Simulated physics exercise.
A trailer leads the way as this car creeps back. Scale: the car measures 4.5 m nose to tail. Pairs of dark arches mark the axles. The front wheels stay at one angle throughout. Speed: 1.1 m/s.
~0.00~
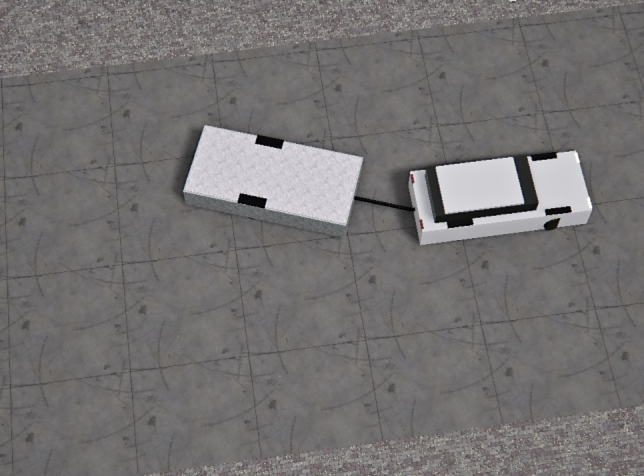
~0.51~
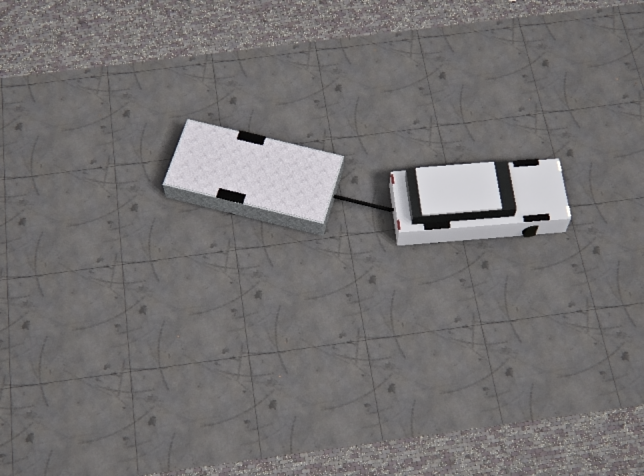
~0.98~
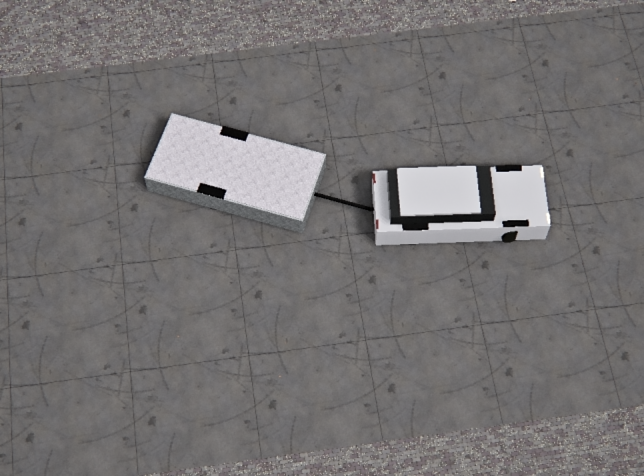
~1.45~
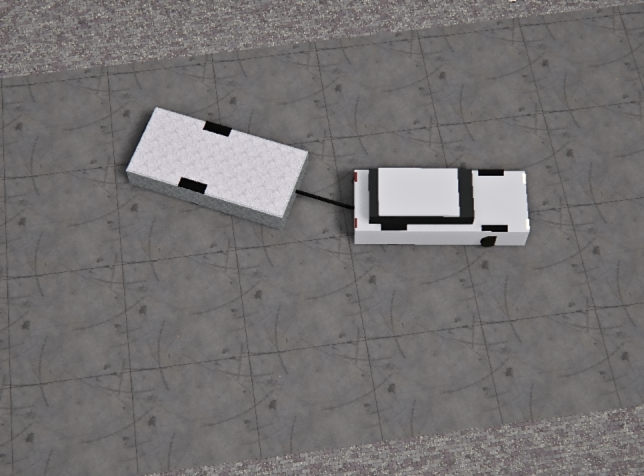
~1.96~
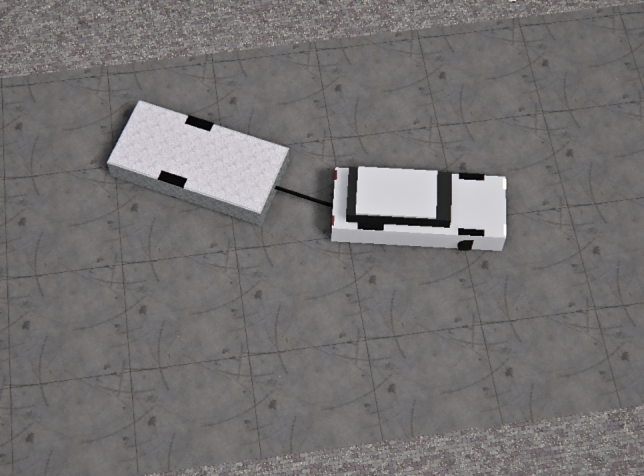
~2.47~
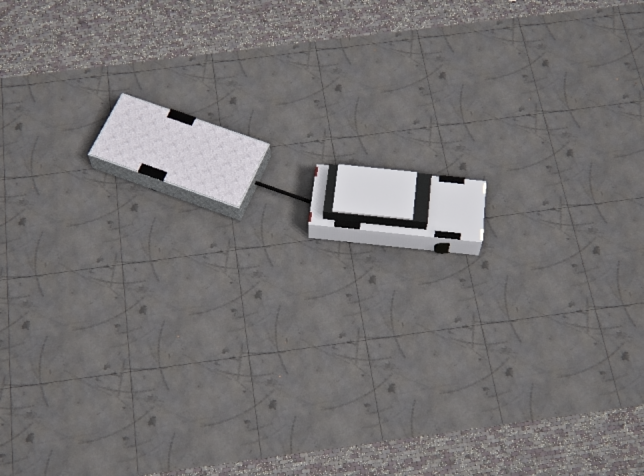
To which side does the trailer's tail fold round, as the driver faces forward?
To the right side of the car.
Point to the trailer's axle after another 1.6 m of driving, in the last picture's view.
Near (114, 124).
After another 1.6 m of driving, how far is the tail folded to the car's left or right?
Some 10° to its left.
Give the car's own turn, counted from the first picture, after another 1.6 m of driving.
About 24°.
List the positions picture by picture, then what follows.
The first picture shows car's middle (505, 182), trailer's axle (261, 171); tail 21° to the car's left; front wheels 14° left.
The second picture shows car's middle (484, 187), trailer's axle (241, 167); tail 20° to the car's left.
The third picture shows car's middle (464, 190), trailer's axle (223, 162); tail 19° to the car's left.
The fourth picture shows car's middle (445, 192), trailer's axle (205, 157); tail 18° to the car's left.
The fifth picture shows car's middle (423, 194), trailer's axle (186, 151); tail 17° to the car's left.
The sixth picture shows car's middle (401, 195), trailer's axle (167, 144); tail 15° to the car's left.
Then, 3.9 s in, the tail is 9° to the car's left, the car has turned 23° and the trailer's axle is at (114, 124) of the last picture.
Then, 5.4 s in, the tail is in line with the car, the car has turned 32° and the trailer's axle is at (62, 104) of the last picture.
Then, 6.8 s in, the tail is 14° to the car's right, the car has turned 41° and the trailer's axle is at (11, 86) of the last picture.
Then, 8.3 s in, the tail is 34° to the car's right, the car has turned 49° and the trailer's axle is out of the picture.
Then, 9.7 s in, the tail is 60° to the car's right, the car has turned 58° and the trailer's axle is out of the picture; it has jack-knifed.
